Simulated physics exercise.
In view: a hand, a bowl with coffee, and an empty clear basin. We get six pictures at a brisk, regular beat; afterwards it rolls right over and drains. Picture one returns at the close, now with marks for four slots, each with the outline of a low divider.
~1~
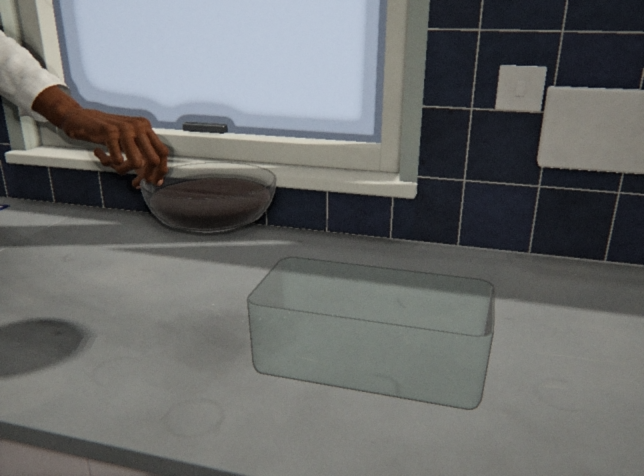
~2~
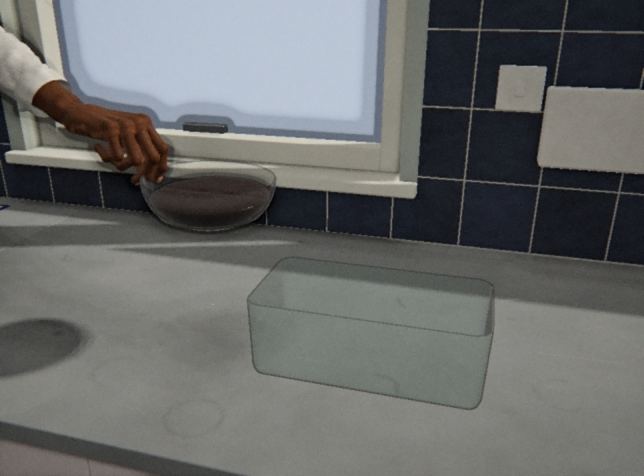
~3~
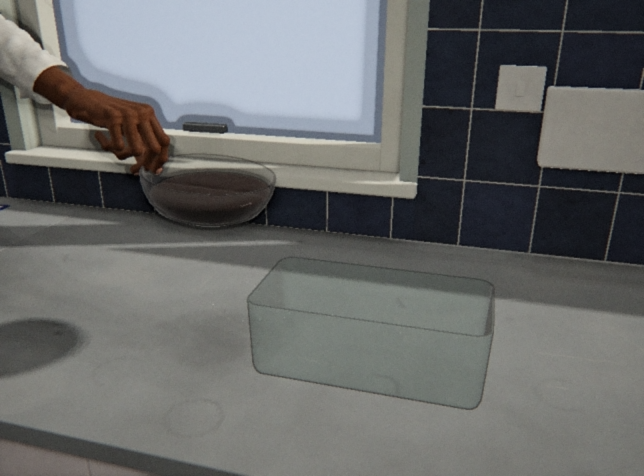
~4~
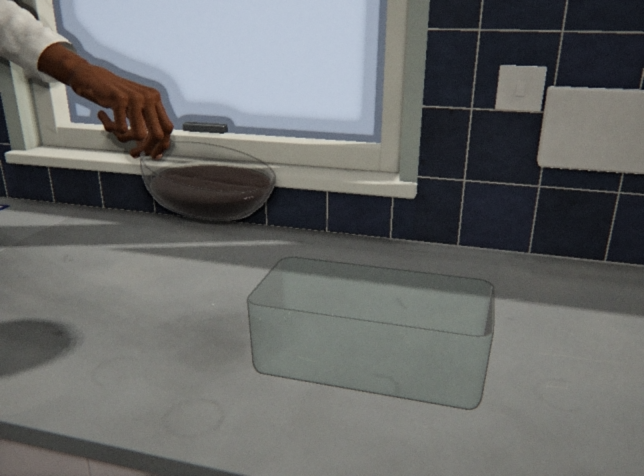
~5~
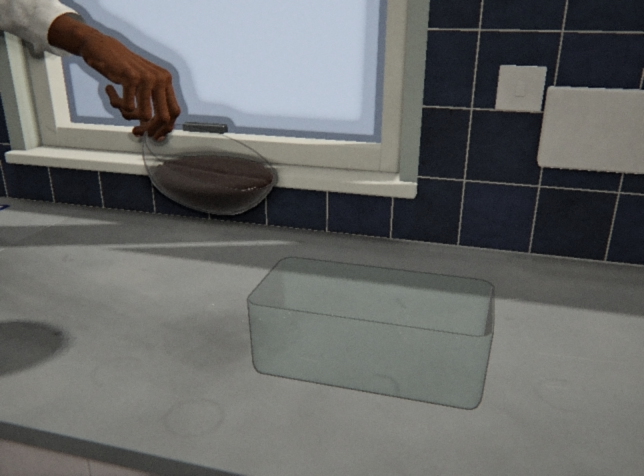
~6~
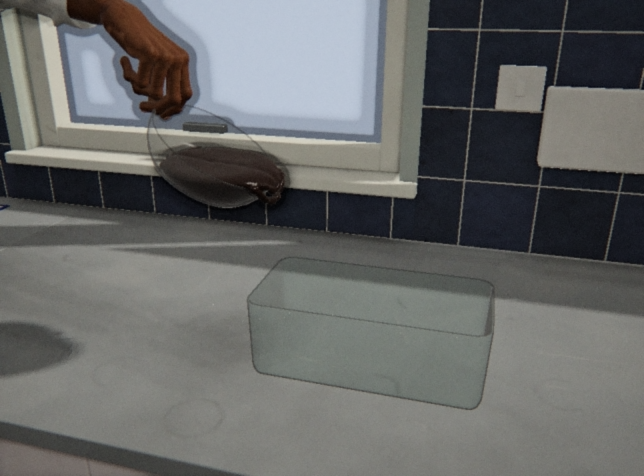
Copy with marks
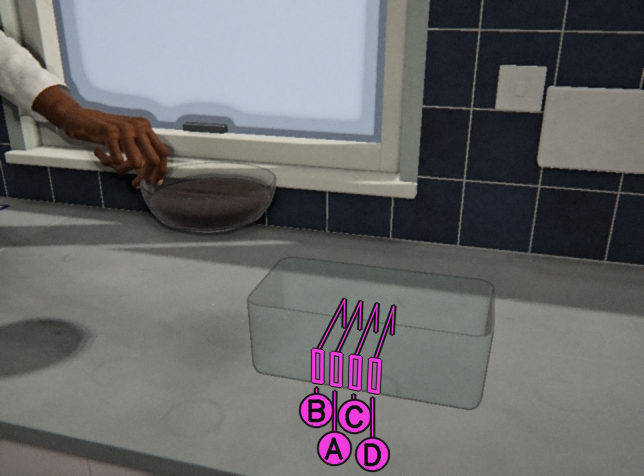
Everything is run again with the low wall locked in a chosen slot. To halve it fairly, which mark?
I would pick place A.
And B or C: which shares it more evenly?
It is B.
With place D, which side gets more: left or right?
The left one.
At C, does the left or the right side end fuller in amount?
The left side.
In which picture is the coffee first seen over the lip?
Picture 6.
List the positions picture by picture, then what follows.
Upright, lip at (270, 184); basin from (254, 367) to (481, 406); nothing has left yet.
Upright, lip at (270, 184); nothing has left yet.
Tipped about 6°, lip at (270, 184); nothing has left yet.
Tipped about 13°, lip at (270, 184); nothing has left yet.
Tipped about 22°, lip at (270, 184); nothing has left yet.
Tipped about 33°, lip at (270, 184); coffee is over the lip, down to (273, 200).
On the marked copy, A at (334, 391); B at (316, 388); C at (353, 394); D at (372, 398).
If A is chosen, about 51 % ends left of the wall and 47 % right of it.
If B is chosen, about 19 % ends left of the wall and 79 % right of it.
If C is chosen, about 91 % ends left of the wall and 8 % right of it.
If D is chosen, about 93 % ends left of the wall and 5 % right of it.
